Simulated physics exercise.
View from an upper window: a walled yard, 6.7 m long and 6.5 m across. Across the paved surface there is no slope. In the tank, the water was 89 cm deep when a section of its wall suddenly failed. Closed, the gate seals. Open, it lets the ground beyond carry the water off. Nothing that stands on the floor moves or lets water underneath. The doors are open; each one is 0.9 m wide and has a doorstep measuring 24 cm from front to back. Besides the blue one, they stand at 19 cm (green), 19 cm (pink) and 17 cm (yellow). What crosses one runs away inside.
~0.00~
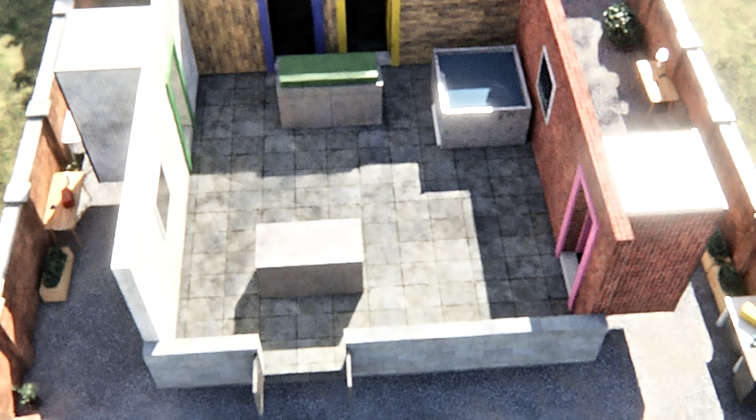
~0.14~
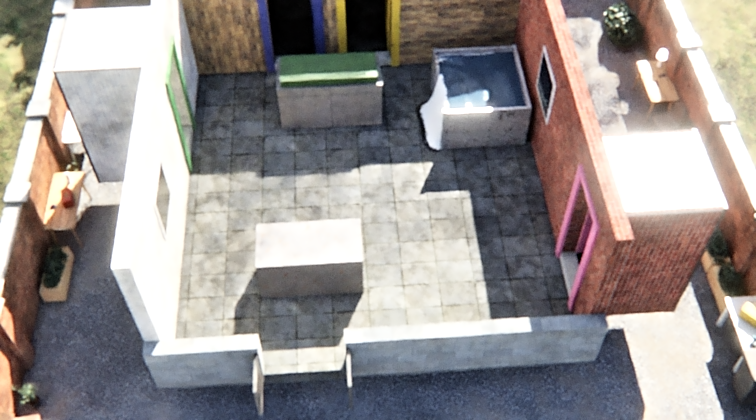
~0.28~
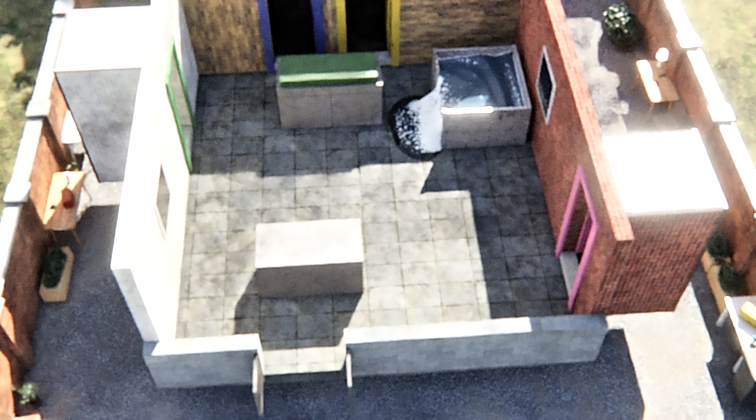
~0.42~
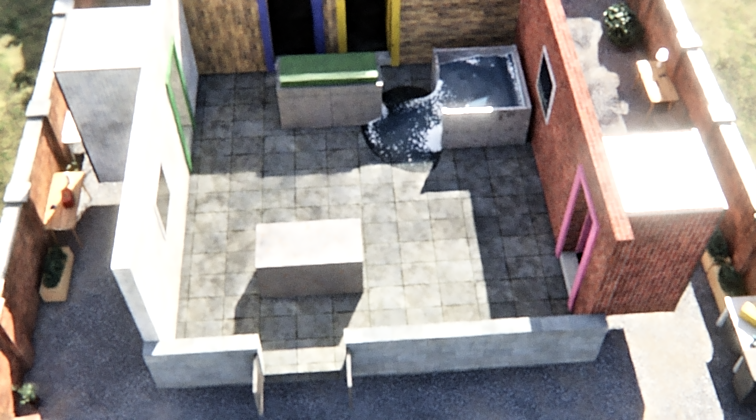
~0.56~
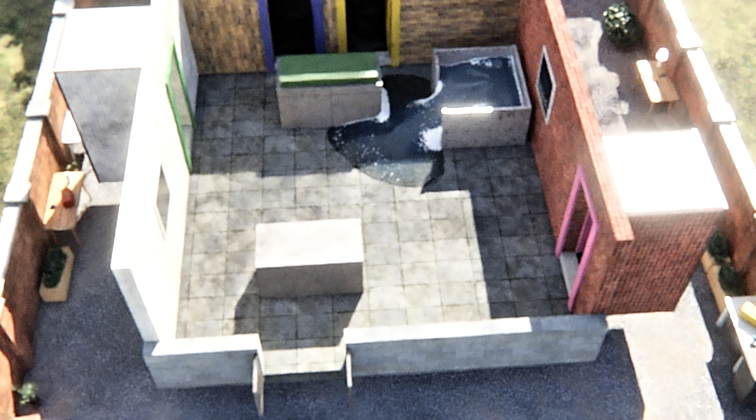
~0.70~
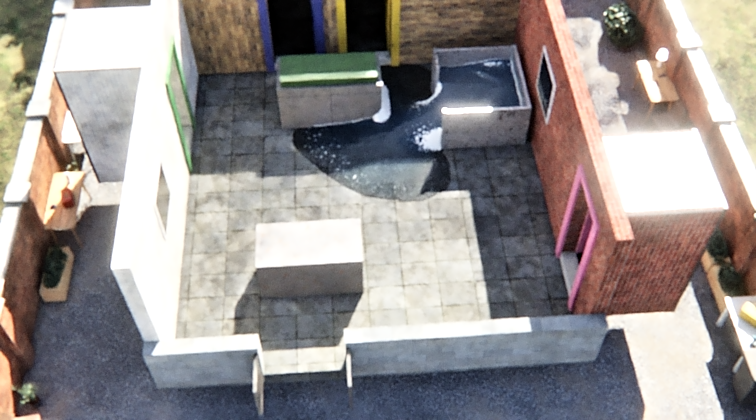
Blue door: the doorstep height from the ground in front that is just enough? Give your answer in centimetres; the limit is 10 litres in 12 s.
6.5 cm.
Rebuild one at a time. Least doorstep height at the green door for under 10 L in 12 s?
Green - roughly 20 cm.
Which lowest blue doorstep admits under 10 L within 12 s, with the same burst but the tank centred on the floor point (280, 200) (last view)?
A minimum of about 16 cm.
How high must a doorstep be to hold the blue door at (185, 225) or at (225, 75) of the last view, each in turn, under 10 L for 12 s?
19 and 9.5 cm.
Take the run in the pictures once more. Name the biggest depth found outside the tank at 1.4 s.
46 cm.
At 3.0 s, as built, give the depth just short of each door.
In cm - green: 16, blue: 3, pink: 0, yellow: 14.
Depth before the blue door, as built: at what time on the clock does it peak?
Some 7.0 s, more or less.
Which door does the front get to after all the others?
Door: Pink.
After 1.4 s water covers 35 % of the floor, deepest (46 cm) near (388, 122); 3 cm at the blue door, 0 litres in over its 18 cm doorstep.
After 3.0 s water covers 55 % of the floor, deepest (30 cm) near (173, 366); 3 cm at the blue door, 0 litres in over its 18 cm doorstep.
After 12.0 s water covers 100 % of the floor, deepest (10 cm) near (531, 142); 6 cm at the blue door, 0 litres in over its 18 cm doorstep.
At the blue door as built, the water arrived by 1.2 s and peaked near 9 cm at 7.0 s.
Run again over the same 12 s with other heights there, 13 litres in over 6 cm, 7 litres over 7 cm. The limit of 10 litres is kept from about 6.5 cm up.
